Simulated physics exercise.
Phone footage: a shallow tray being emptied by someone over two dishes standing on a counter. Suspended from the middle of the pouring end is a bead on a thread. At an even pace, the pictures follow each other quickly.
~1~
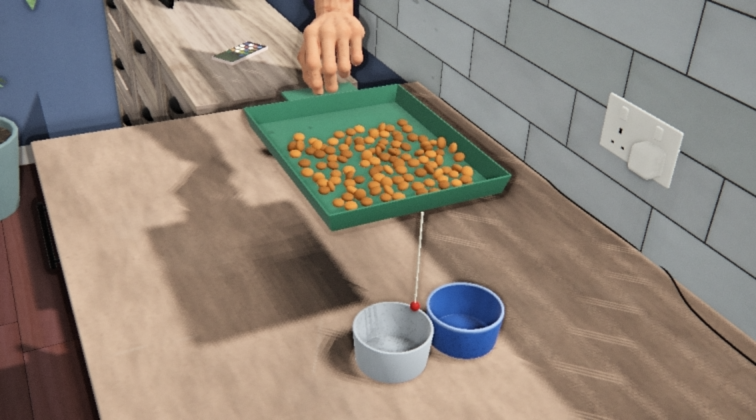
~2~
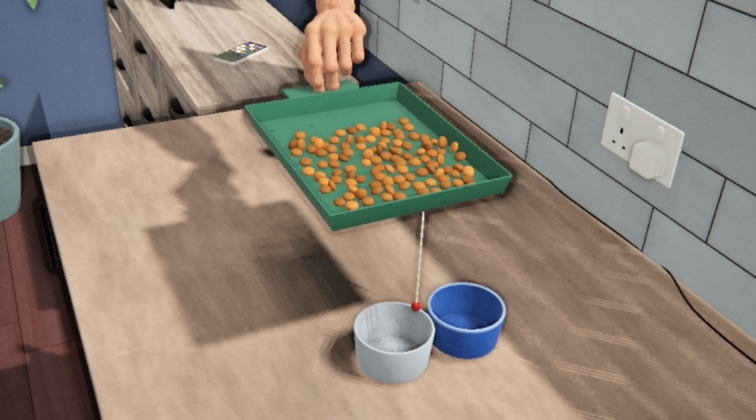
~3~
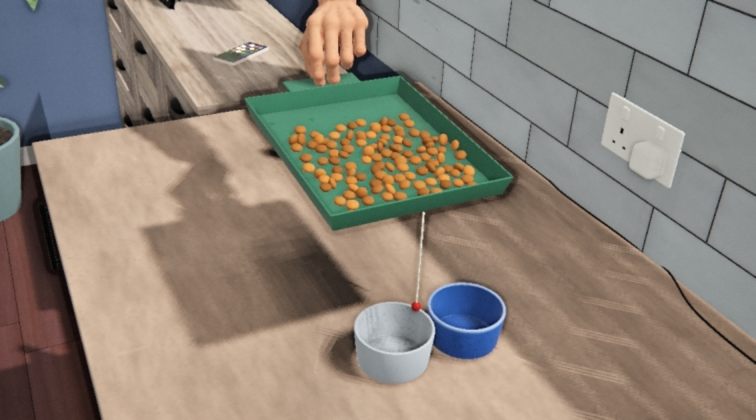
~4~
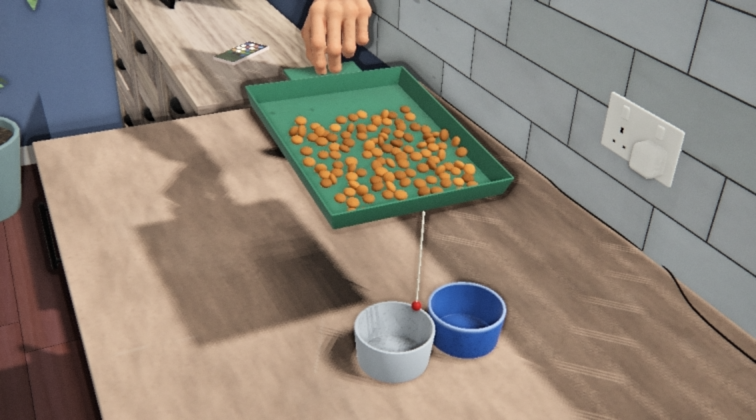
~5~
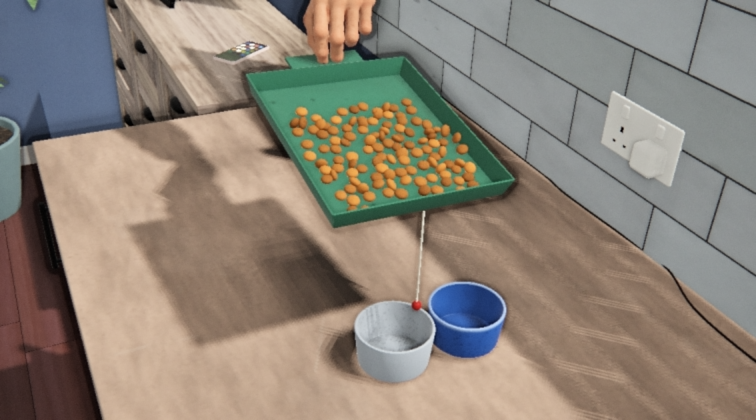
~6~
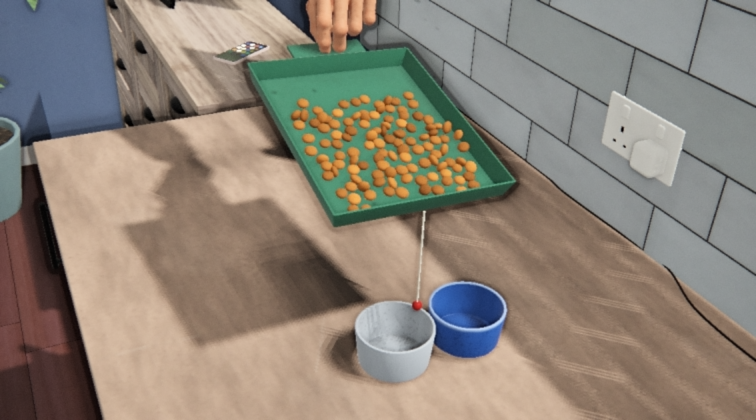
On a wooden counter, a hand gradually tilted a green tray of orange-brown kibble toward its front edge, above a grey dish and a blue one, and the pieces shifted only slightly.
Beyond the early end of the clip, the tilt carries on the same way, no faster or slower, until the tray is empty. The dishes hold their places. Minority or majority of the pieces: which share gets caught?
Minority.
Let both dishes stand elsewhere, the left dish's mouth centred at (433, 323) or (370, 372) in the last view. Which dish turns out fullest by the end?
Try 1: The rightmost dish; try 2: The rightmost dish.
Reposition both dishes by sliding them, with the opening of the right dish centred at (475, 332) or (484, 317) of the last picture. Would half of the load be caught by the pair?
Catch, run one: Past the halfway mark; run two: Past the halfway mark.
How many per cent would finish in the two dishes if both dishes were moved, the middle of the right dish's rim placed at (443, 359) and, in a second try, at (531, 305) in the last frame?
That makes 30 per cent, followed by 70 per cent.
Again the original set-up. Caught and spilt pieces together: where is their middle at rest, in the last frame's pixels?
Resting centre, last frame: Roughly (486, 374).
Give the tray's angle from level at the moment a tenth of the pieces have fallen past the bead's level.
Roughly 85 degrees of turn.
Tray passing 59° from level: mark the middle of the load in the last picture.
Centre estimate: (438, 171).
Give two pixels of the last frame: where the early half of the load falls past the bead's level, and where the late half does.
About (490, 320), and after that about (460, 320).
Soon after the last picture, tray tipped steeply; nearly all on the tray; a stray few in the air.
A little later, tray tipped right over; about a third on the tray; a stray few in the left dish; a small part in the right dish; about half outside both; a small part in the air.
Later still, tray tipped past a quarter turn; a stray few in the left dish; about a quarter in the right dish; most outside both.
At rest, tray tipped past a quarter turn; a stray few in the left dish; about a quarter in the right dish; most outside both.
